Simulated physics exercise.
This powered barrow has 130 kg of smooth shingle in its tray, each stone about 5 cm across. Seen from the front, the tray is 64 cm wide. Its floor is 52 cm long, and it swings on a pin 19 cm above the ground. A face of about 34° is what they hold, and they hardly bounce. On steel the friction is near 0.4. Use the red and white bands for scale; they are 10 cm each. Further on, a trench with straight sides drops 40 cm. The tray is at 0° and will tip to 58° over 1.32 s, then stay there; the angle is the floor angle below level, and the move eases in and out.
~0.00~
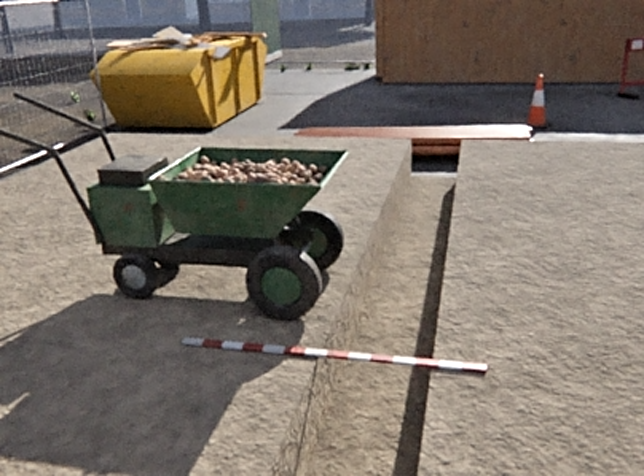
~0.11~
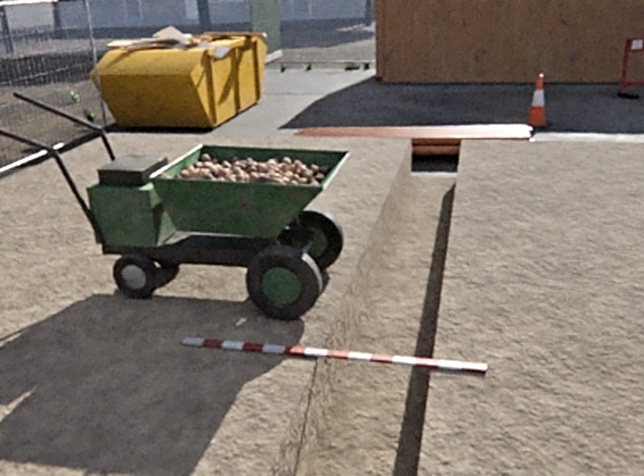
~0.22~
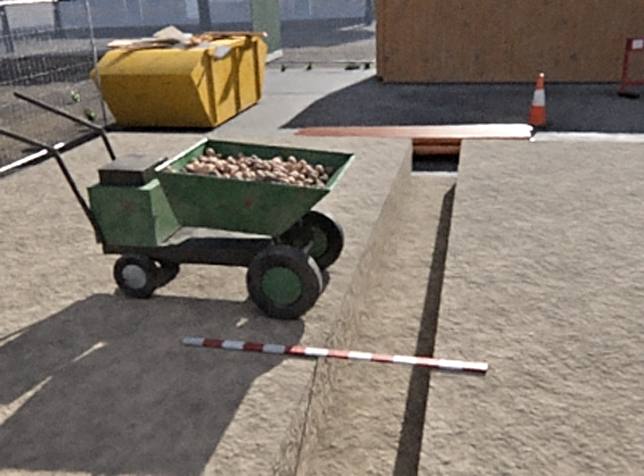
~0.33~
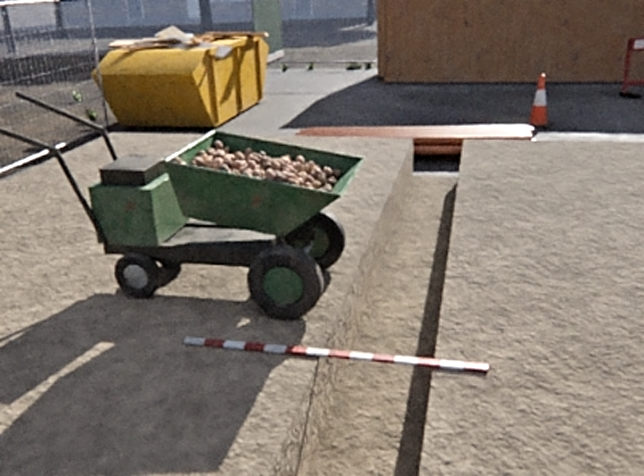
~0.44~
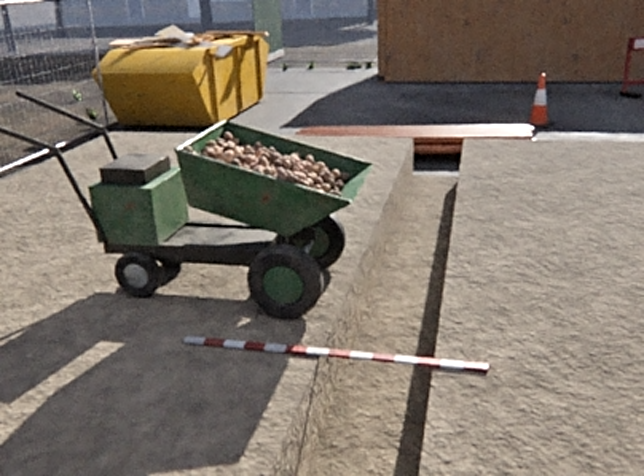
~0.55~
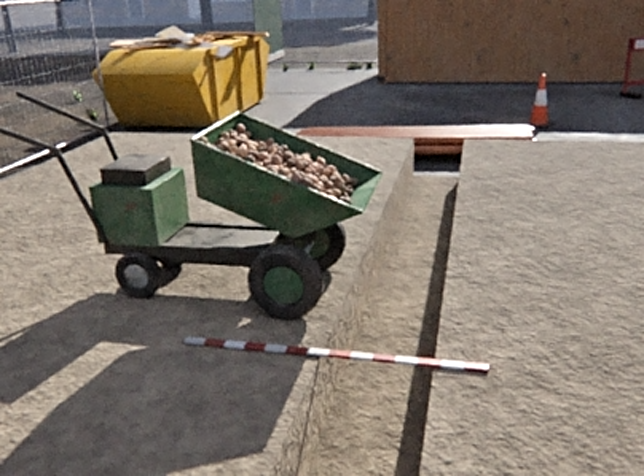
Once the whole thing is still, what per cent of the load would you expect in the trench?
I would expect about 60 per cent.
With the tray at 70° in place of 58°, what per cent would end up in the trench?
The trench would hold about 50% of it.
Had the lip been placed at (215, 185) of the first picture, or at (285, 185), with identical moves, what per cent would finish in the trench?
About 75 per cent first, then about 95 per cent.
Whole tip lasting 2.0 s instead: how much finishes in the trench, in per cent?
Near 70 per cent.
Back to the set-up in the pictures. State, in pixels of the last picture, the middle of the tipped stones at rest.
Somewhere near pixel (433, 348).
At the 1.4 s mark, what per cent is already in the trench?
Some 15 per cent.
After 1.0 s the floor is at 49°; 100 % in the tray; the foremost stones are at (391, 231).
After 1.4 s the floor is at 58°; 68 % in the tray, 17 % in the trench, 15 % past the trench; the foremost stones are at (491, 295).
After 1.8 s the floor is at 58°; 35 % in the tray, 27 % in the trench, 38 % past the trench; the foremost stones are at (594, 321).
After 3.7 s the floor is at 58°; 0 % in the tray, 60 % in the trench, 40 % past the trench; the foremost stones are past the picture's edge.
